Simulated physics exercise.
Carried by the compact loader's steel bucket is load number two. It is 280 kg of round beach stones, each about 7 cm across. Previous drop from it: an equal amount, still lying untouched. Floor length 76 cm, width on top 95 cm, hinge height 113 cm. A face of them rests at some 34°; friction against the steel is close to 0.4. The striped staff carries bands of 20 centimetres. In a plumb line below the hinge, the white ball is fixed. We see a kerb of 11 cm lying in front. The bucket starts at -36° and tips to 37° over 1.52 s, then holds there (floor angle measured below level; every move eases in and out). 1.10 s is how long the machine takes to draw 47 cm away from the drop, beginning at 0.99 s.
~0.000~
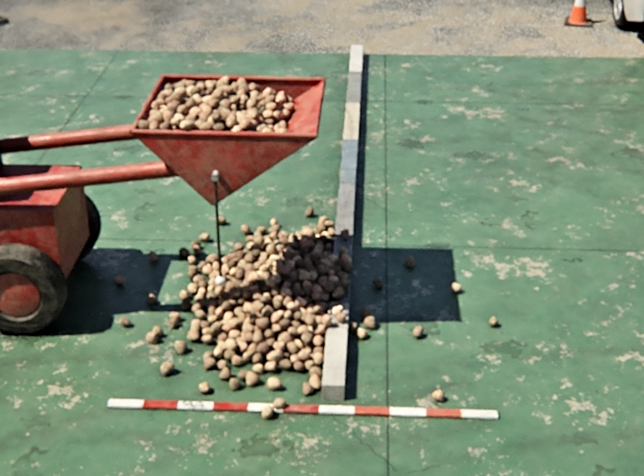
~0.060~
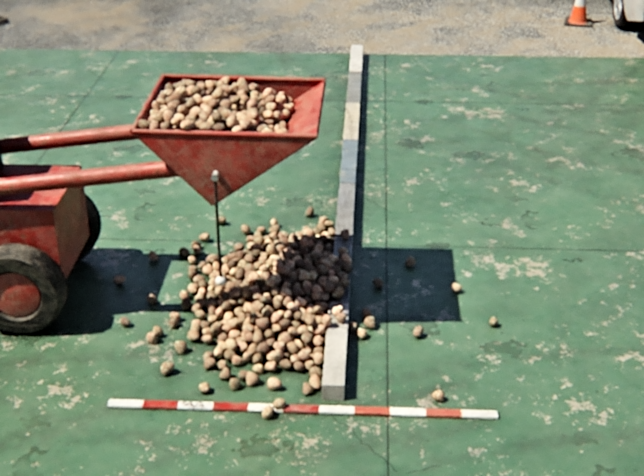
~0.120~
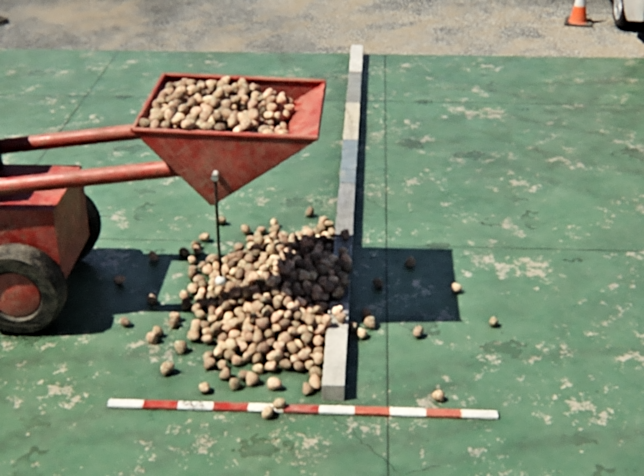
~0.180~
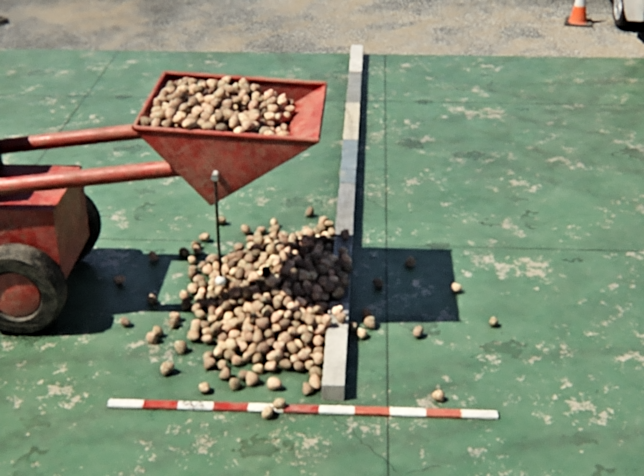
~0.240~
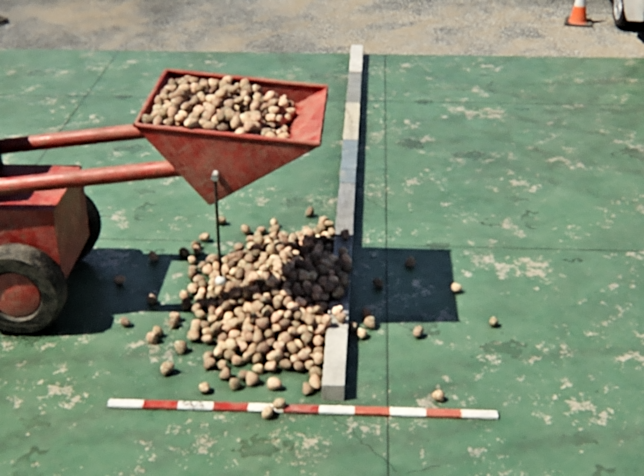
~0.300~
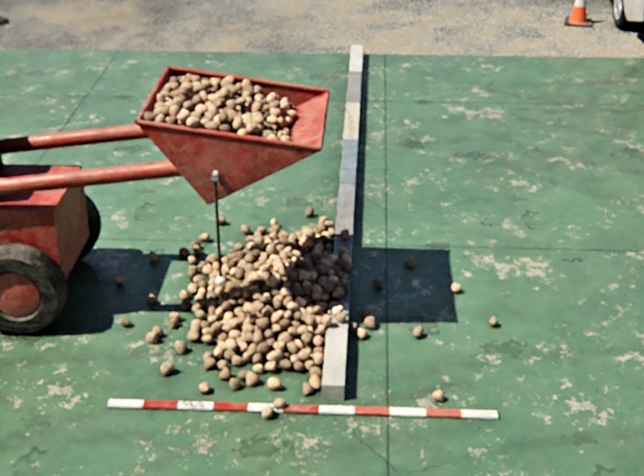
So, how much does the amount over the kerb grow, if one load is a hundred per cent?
It grows by around 41 per cent.
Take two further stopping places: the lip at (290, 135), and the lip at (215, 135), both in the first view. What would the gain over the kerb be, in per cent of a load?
Around 25 and 0 percent respectively.
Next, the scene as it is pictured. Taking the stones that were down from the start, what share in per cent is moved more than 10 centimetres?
Around 5 in a hundred.
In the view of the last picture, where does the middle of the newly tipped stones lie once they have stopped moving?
Roughly pixel (326, 282) in the last view.
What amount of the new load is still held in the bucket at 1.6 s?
Around 15 per cent of the load is still inside.
After 1.1 s the floor is at 26°; in per cent of one load, 95 in the bucket, 103 on this side of the kerb, 2 over the kerb; the foremost stones are at (416, 312).
After 1.6 s the floor is at 37°; in per cent of one load, 15 in the bucket, 162 on this side of the kerb, 22 over the kerb; the foremost stones are at (432, 303).
After 2.5 s the floor is at 37°; in per cent of one load, 0 in the bucket, 158 on this side of the kerb, 42 over the kerb; the foremost stones are at (538, 312).
After 5.0 s the floor is at 37°; in per cent of one load, 0 in the bucket, 157 on this side of the kerb, 43 over the kerb; the foremost stones are at (540, 312). Net gain over the kerb, 41.
